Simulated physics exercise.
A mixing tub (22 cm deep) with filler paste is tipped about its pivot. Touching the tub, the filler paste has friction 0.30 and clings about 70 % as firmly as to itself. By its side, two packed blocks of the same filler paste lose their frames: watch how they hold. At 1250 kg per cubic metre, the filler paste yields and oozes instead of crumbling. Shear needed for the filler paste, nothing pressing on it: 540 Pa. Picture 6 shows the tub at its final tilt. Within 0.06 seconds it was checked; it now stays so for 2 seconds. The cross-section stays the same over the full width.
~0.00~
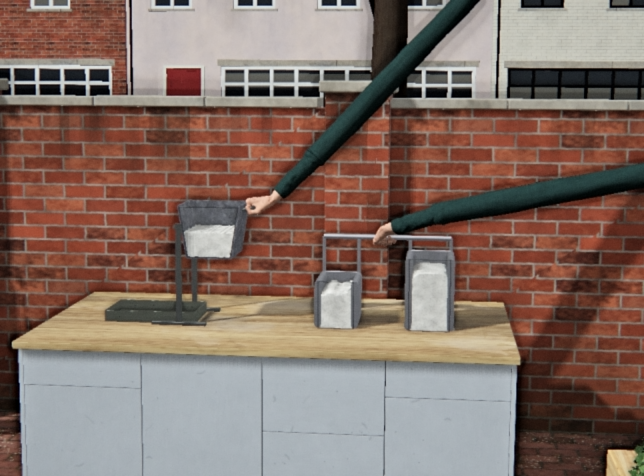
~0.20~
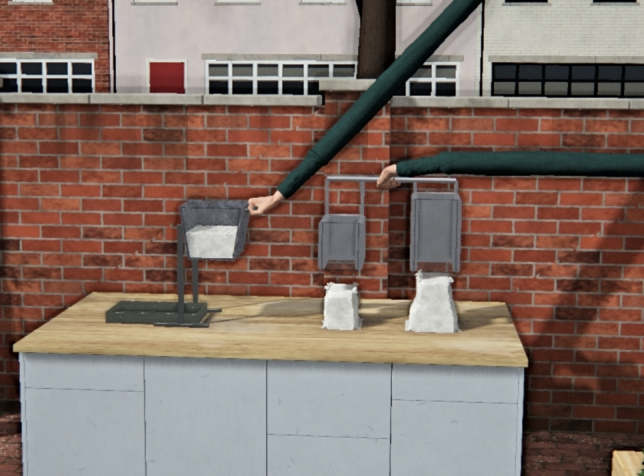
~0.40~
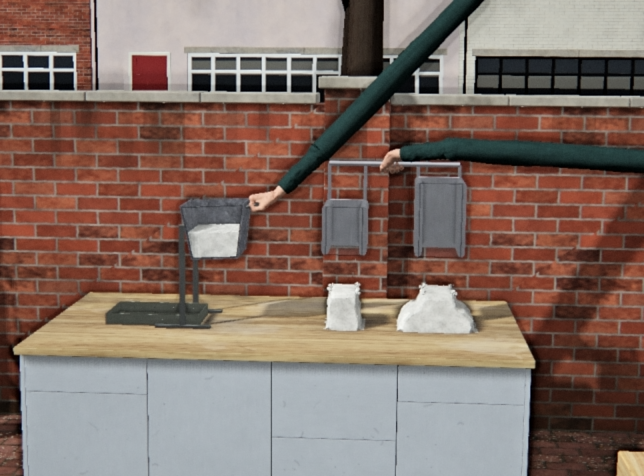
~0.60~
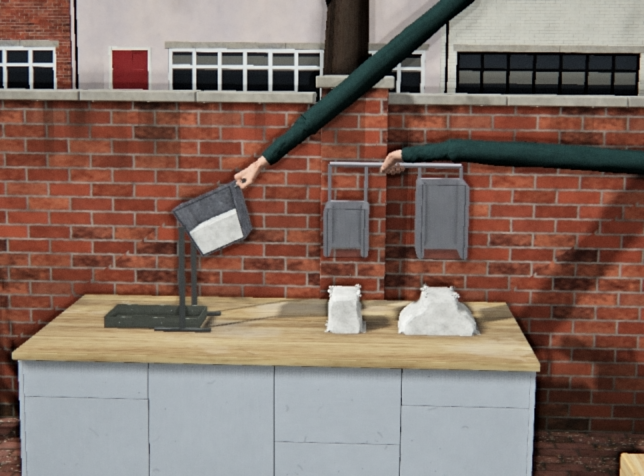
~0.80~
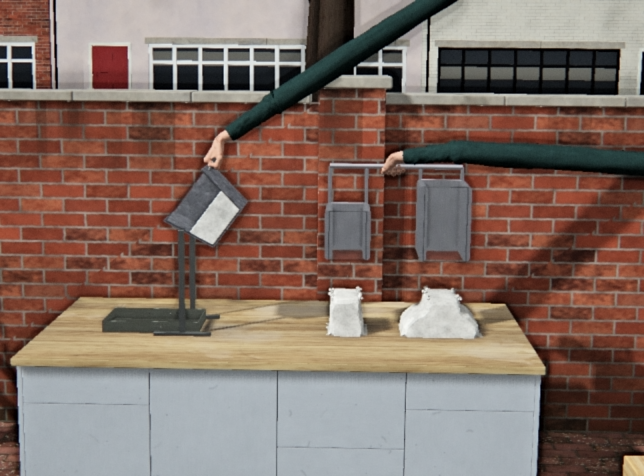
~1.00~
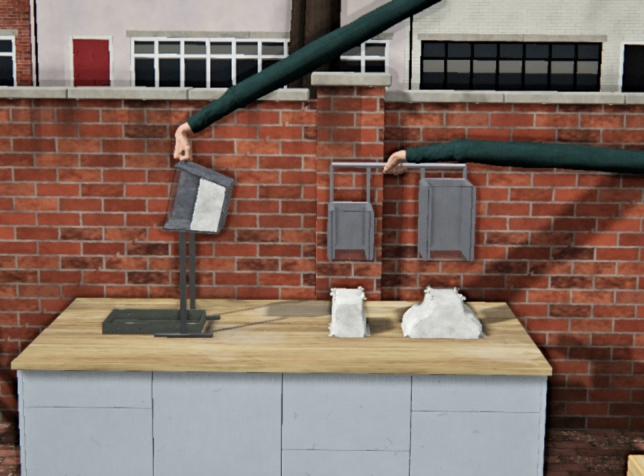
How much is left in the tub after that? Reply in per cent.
About 100 %.
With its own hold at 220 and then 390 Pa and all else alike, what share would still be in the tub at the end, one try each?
First try roughly 75 per cent, second try roughly 100 per cent.
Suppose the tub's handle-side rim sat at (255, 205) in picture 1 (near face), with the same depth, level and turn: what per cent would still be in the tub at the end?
Then about 100 %.
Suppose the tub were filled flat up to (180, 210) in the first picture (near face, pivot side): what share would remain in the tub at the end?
About 70 %.
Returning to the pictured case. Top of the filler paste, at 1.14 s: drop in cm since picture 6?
About 1 cm.
After 1.14 s, the tub is at 77 degrees and holds 100 %.
After 1.31 s, the tub is at 77 degrees and holds 100 %.
After 1.48 s, the tub is at 77 degrees and holds 100 %.
After 1.65 s, the tub is at 77 degrees and holds 100 %.
After 3.00 s, the tub is at 77 degrees and holds 100 %.
